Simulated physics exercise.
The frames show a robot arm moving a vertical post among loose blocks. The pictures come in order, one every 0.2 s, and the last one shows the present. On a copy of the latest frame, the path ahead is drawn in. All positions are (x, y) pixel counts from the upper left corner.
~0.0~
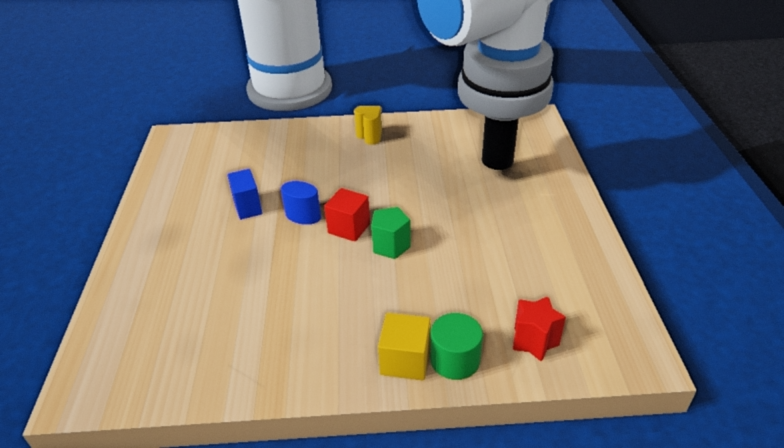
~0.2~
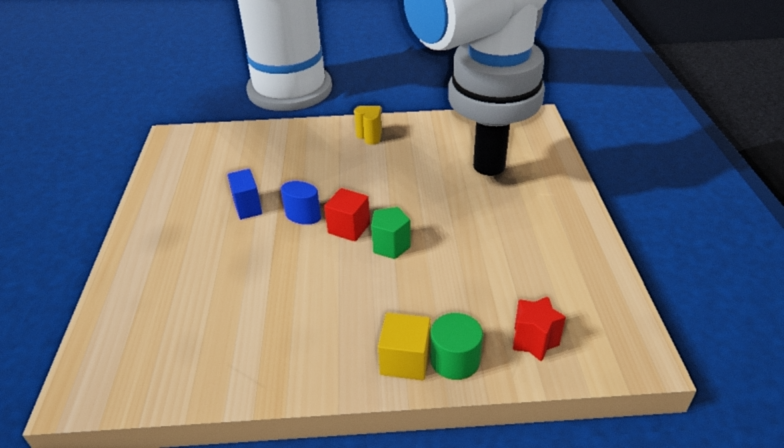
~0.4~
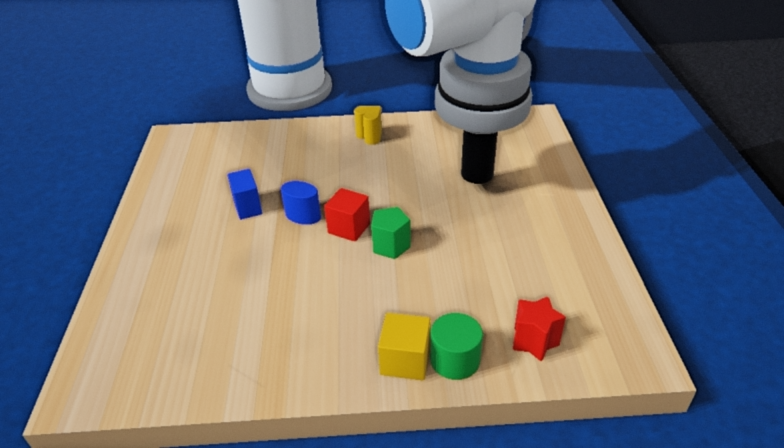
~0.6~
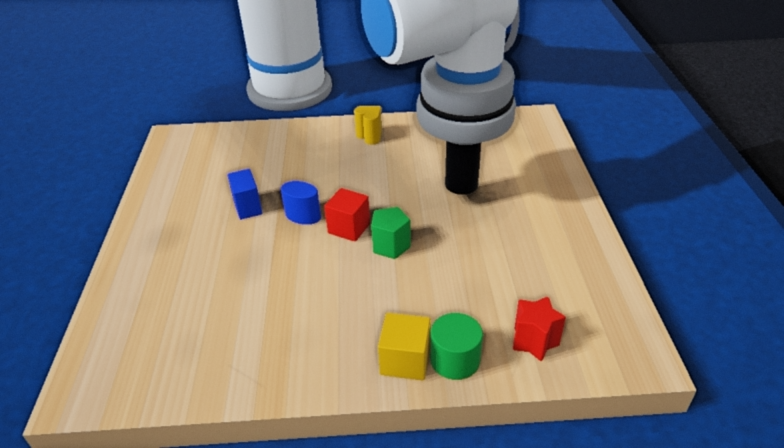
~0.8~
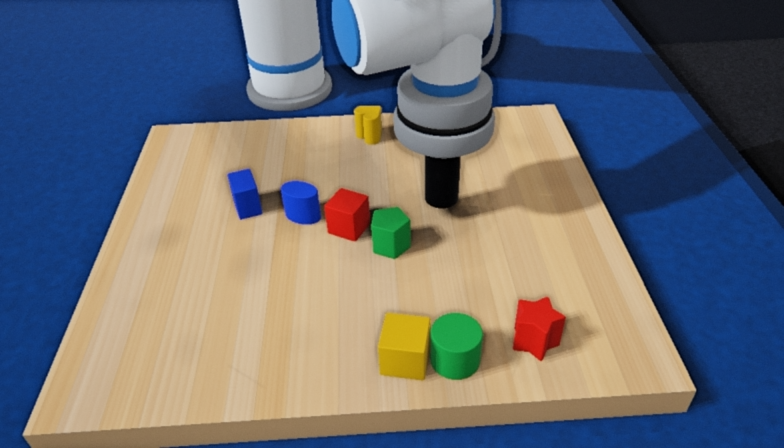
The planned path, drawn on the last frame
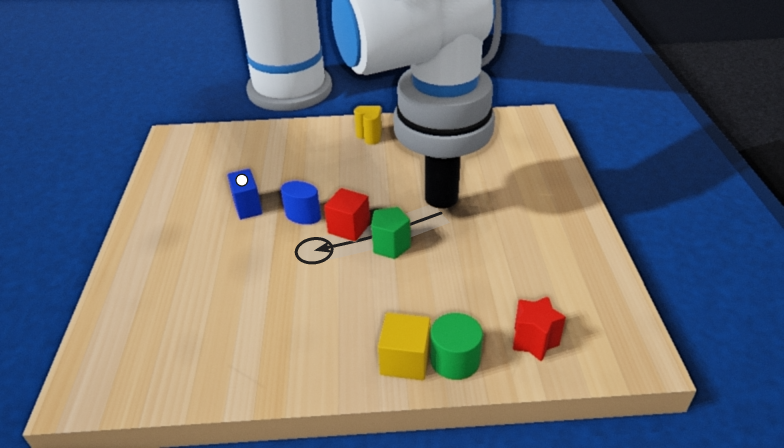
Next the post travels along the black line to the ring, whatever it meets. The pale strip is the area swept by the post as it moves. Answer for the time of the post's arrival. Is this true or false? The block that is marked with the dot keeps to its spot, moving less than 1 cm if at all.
It is true.
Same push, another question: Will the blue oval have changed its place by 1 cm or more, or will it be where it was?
It gets moved.
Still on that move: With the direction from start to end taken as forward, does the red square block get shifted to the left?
Final answer: No.
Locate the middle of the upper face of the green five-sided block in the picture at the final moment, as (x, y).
Located at (366, 236).
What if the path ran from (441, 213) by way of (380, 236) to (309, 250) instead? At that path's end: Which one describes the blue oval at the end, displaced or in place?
The block you're asking about gets moved.
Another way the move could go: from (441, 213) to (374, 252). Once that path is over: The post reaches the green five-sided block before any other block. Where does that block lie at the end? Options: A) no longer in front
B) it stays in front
B
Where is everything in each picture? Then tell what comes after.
Post tip at (498, 161); block tops, blue oblong at (242, 180); blue oval at (299, 189); red square block at (347, 200); green five-sided block at (390, 218), in the first frame.
Post at (489, 167); blocks unchanged, in the second frame.
Post at (477, 175); blocks unchanged, in the third frame.
Post at (461, 185); blocks unchanged, in the fourth frame.
Post at (441, 198); blue oblong at (242, 180); blue oval at (299, 189); red square block at (347, 200); green five-sided block at (390, 218), in the fifth frame.
Path on the board, from (441, 213) over (402, 227) and (360, 240) to (314, 250); the dot is on the blue oblong.
On the path given first. One third of the way, post at (400, 213); green five-sided block at (384, 223), turned 15° anticlockwise.
Two thirds of the way, post at (356, 226); red square block at (326, 201), turned 25° clockwise; green five-sided block at (366, 236), turned 85° anticlockwise.
At the end, post at (312, 236); blue oblong in place; blue oval at (287, 184); red square block at (308, 201), turned 45° clockwise; green five-sided block at (366, 236), turned 90° anticlockwise.
